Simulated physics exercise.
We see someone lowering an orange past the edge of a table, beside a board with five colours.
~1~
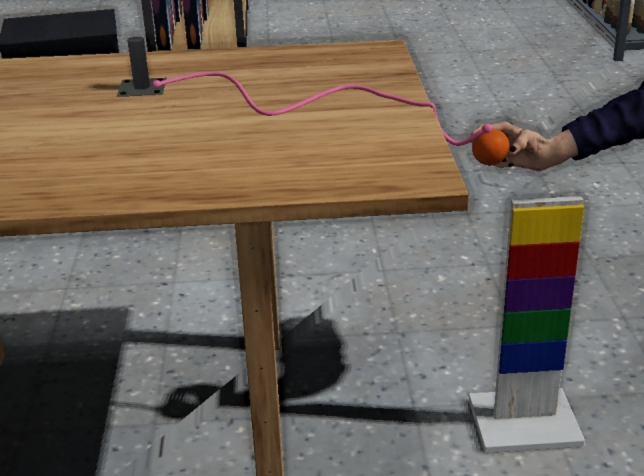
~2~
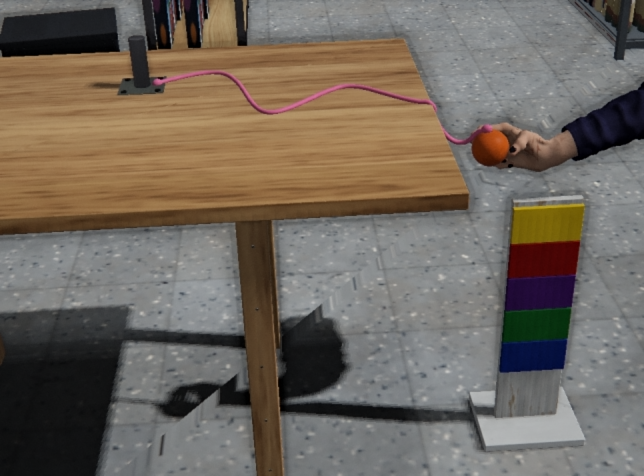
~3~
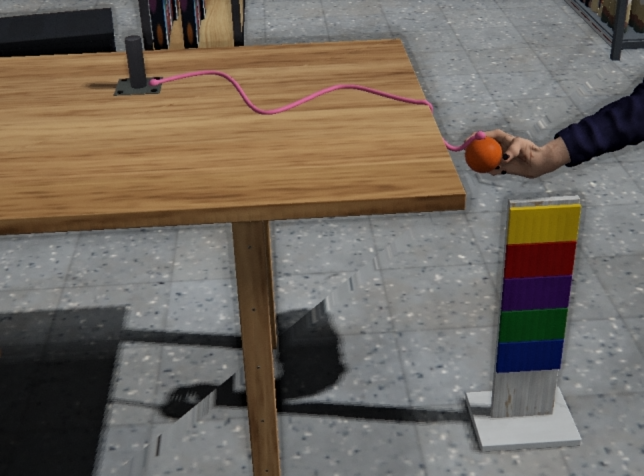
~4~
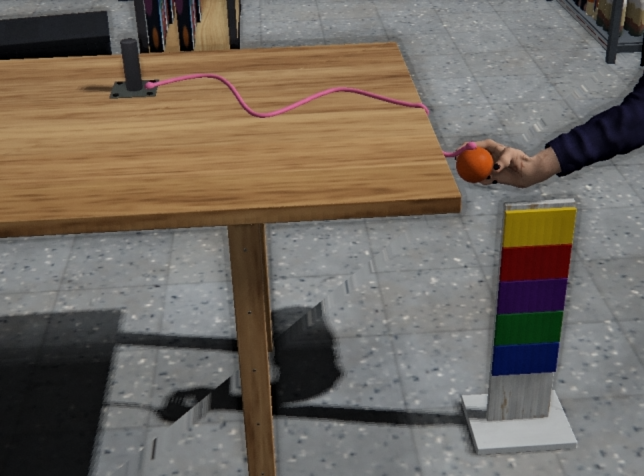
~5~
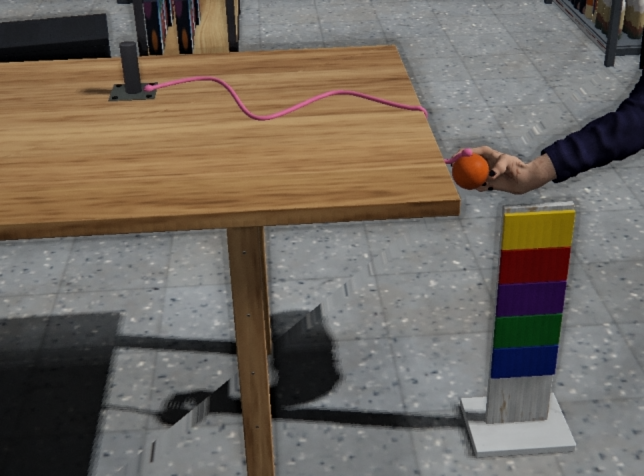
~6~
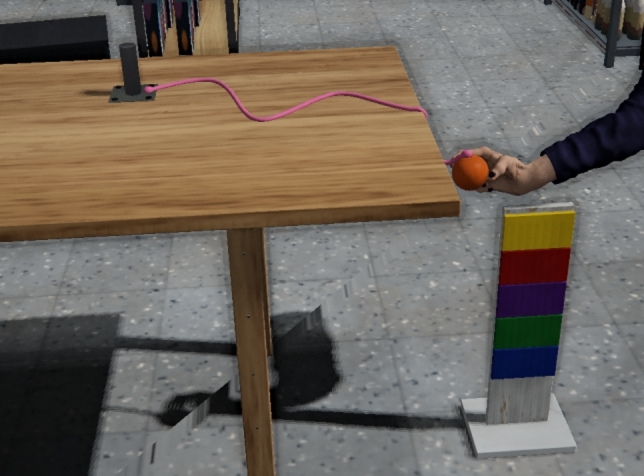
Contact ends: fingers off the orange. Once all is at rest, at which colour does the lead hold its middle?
At purple.
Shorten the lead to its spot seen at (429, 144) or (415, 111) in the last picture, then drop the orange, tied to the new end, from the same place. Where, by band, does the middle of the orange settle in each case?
Red; yellow.
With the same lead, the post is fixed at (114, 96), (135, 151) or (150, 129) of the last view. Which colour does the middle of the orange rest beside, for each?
Result 1: Purple. Result 2: Green. Result 3: Green.
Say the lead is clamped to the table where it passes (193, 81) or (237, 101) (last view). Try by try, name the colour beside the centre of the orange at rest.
Note: Try 1 purple; try 2 red.
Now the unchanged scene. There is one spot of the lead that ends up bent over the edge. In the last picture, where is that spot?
Roughly (323, 97).
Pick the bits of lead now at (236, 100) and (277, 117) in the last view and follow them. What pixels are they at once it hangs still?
The first ends at (279, 99) and the second at (355, 102).
Early on, orange near (396, 287); level with purple.
Midway, orange near (427, 297); level with purple.
Finally, orange near (416, 295); level with purple. Its middle rests at the purple band.
